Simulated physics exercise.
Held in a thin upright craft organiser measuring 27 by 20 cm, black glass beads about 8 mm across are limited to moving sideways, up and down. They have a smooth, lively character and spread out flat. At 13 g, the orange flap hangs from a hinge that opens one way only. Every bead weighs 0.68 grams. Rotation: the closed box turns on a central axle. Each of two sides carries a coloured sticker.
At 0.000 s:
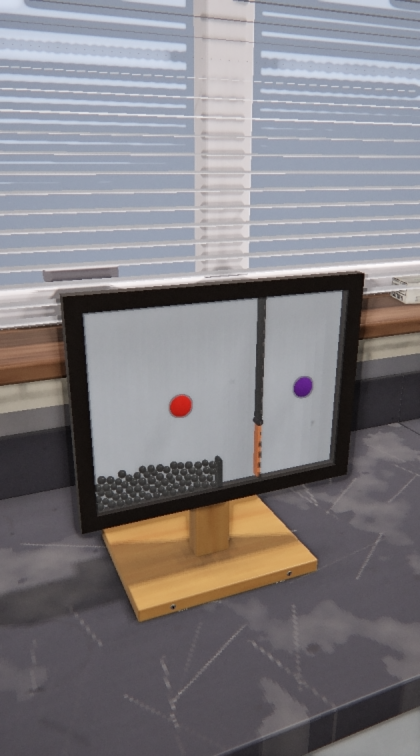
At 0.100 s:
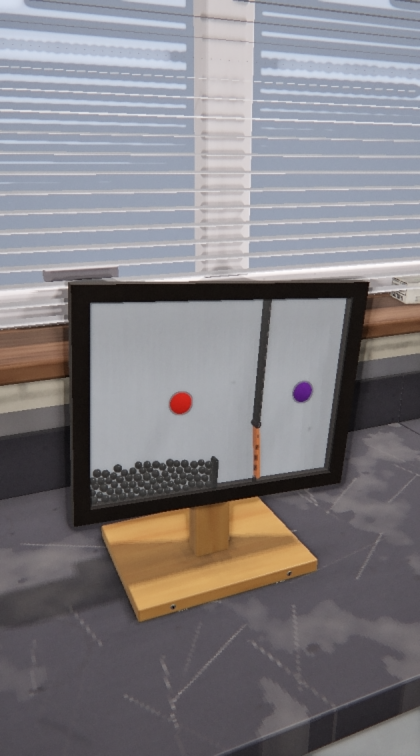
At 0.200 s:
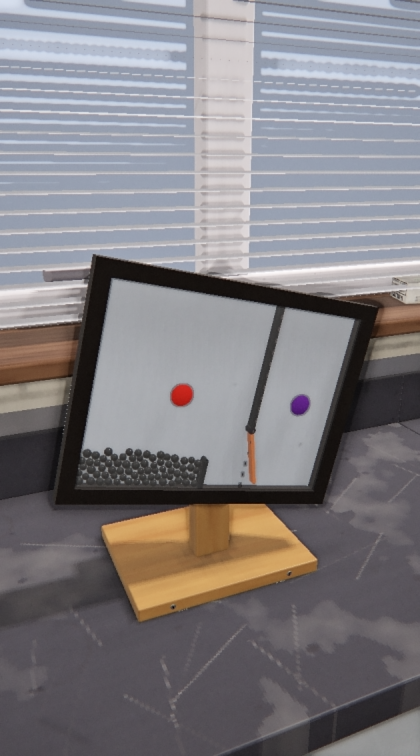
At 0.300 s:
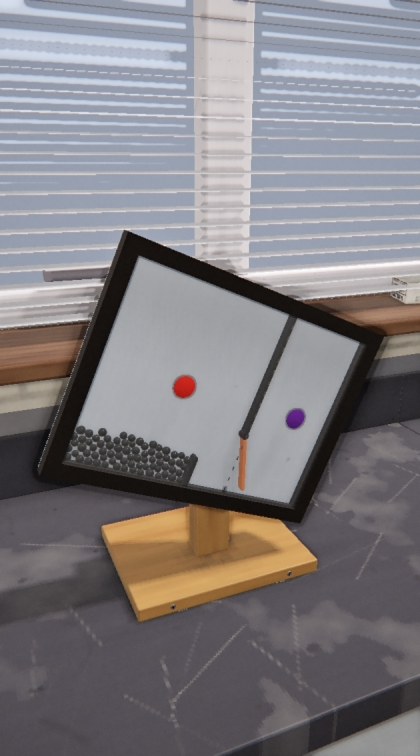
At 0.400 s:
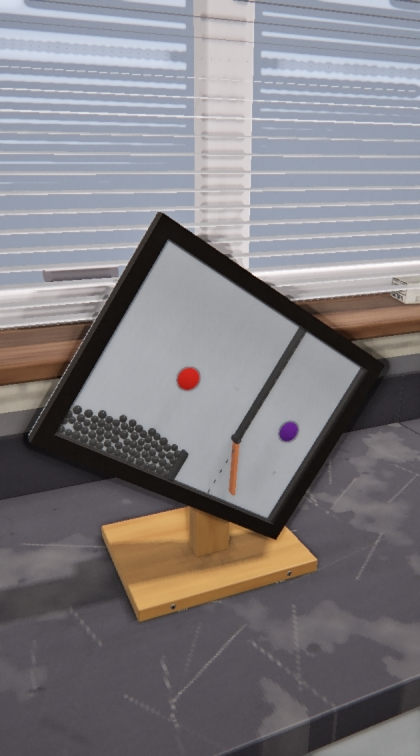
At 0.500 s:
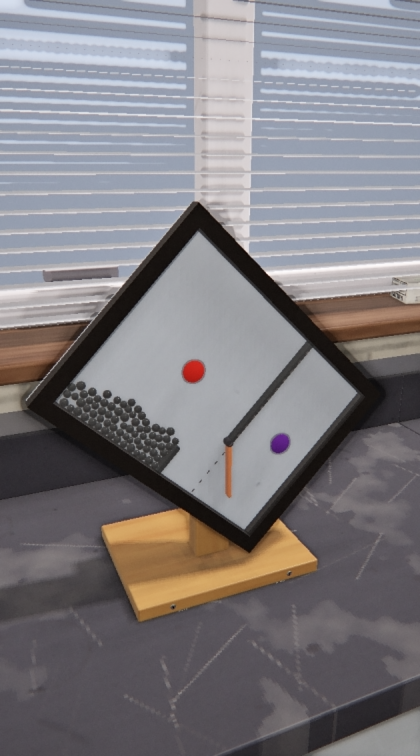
The framed box turns clockwise on its stand while black beads stay heaped in its left corner.
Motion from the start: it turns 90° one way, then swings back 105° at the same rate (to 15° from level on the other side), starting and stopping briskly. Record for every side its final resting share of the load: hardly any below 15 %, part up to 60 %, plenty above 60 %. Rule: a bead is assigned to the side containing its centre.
Final shares: Red side: Part; purple side: Plenty.
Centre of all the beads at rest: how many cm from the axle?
Offset approx. 8 cm right, 6 cm below.
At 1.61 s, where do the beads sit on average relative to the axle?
Right: About 3 cm; below: About 11 cm.
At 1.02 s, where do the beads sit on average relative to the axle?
About 4 cm left and 5 cm below.
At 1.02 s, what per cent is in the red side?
Share: Near 60 per cent.
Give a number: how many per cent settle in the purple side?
Roughly 70 per cent.
By 1.02 s, it stands 90° clockwise; the beads' middle is 4 cm left of and 5 cm below the centre; red 60 %, purple 40 %; orange flap open 81°.
By 1.61 s, it stands 37° clockwise; the beads' middle is 3 cm right of and 11 cm below the centre; red 20 %, purple 80 %; orange flap open 53°.
By 2.19 s, it stands 15° anticlockwise; the beads' middle is 9 cm right of and 6 cm below the centre; red 25 %, purple 75 %; orange flap open 23°.
All still by 2.9 s, it stands 15° anticlockwise; red 30 %, purple 70 %; orange flap open 23°.
